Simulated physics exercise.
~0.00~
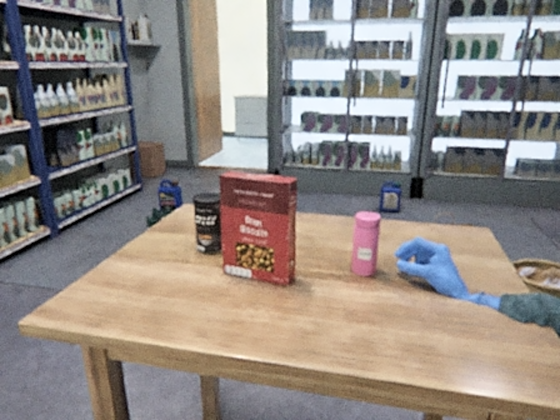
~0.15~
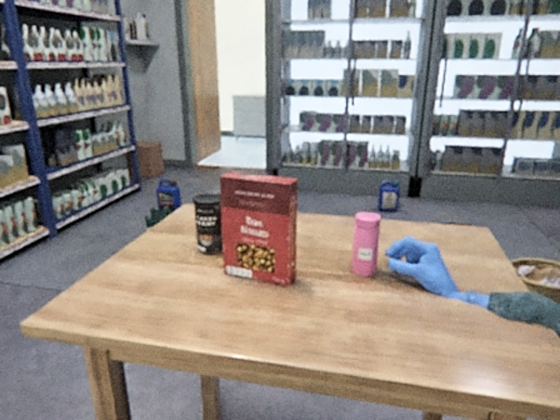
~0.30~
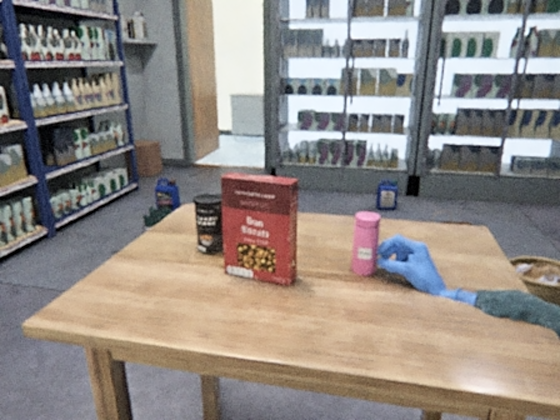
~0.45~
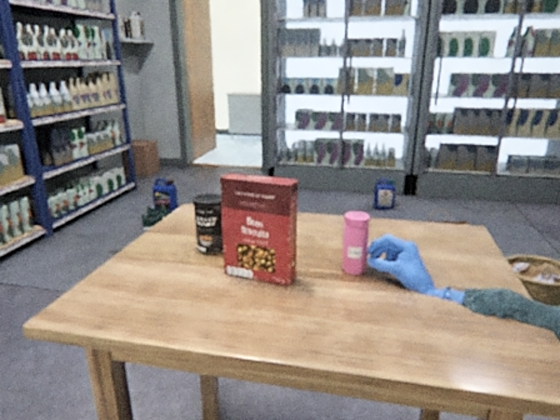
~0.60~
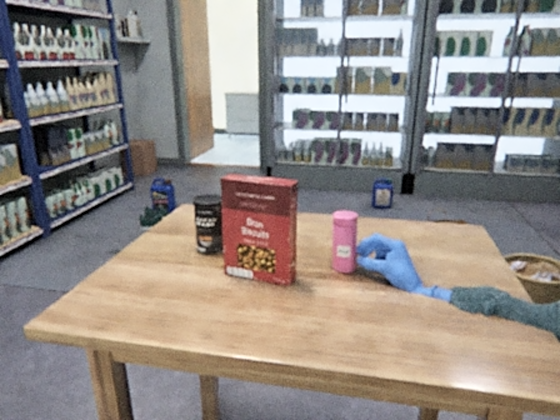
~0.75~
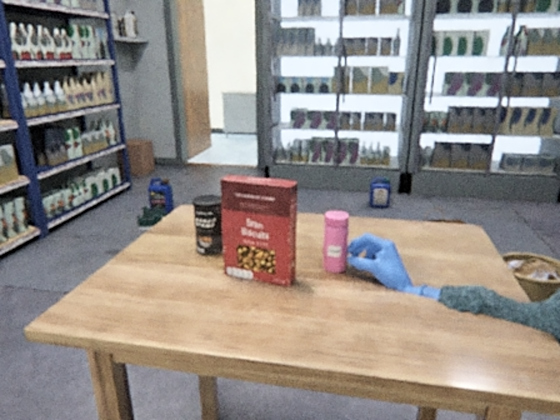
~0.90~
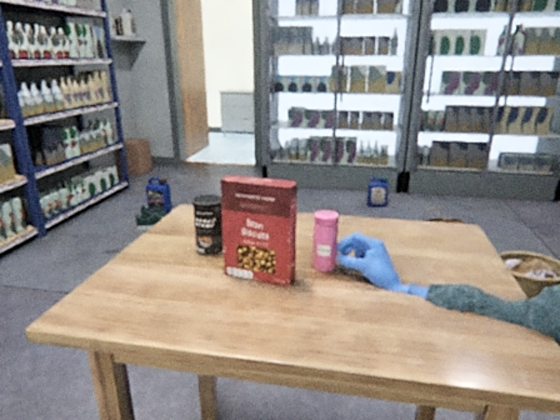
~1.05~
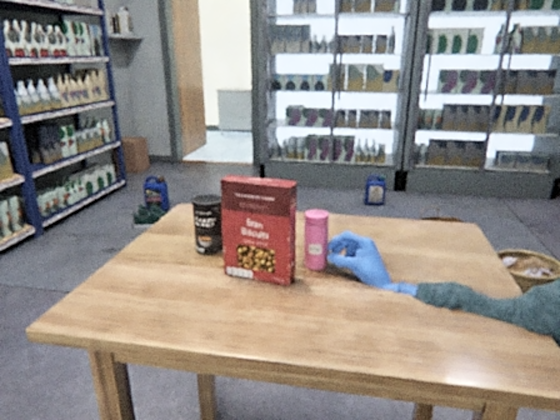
A hand in a blue glove, its arm in a grey-green sleeve, reaches in from the right across a wooden table in a shop-like room, seen from slightly above as the view drifts a little sideways. A pink shaker stands nearest the hand, with a red packet in the middle and a black tin to its left, and stocked shelves behind. The fingers close the small gap and meet the shaker. They push it slowly leftward across the tabletop toward the packet. It ends upright close beside the packet, while the packet and tin stay in place.
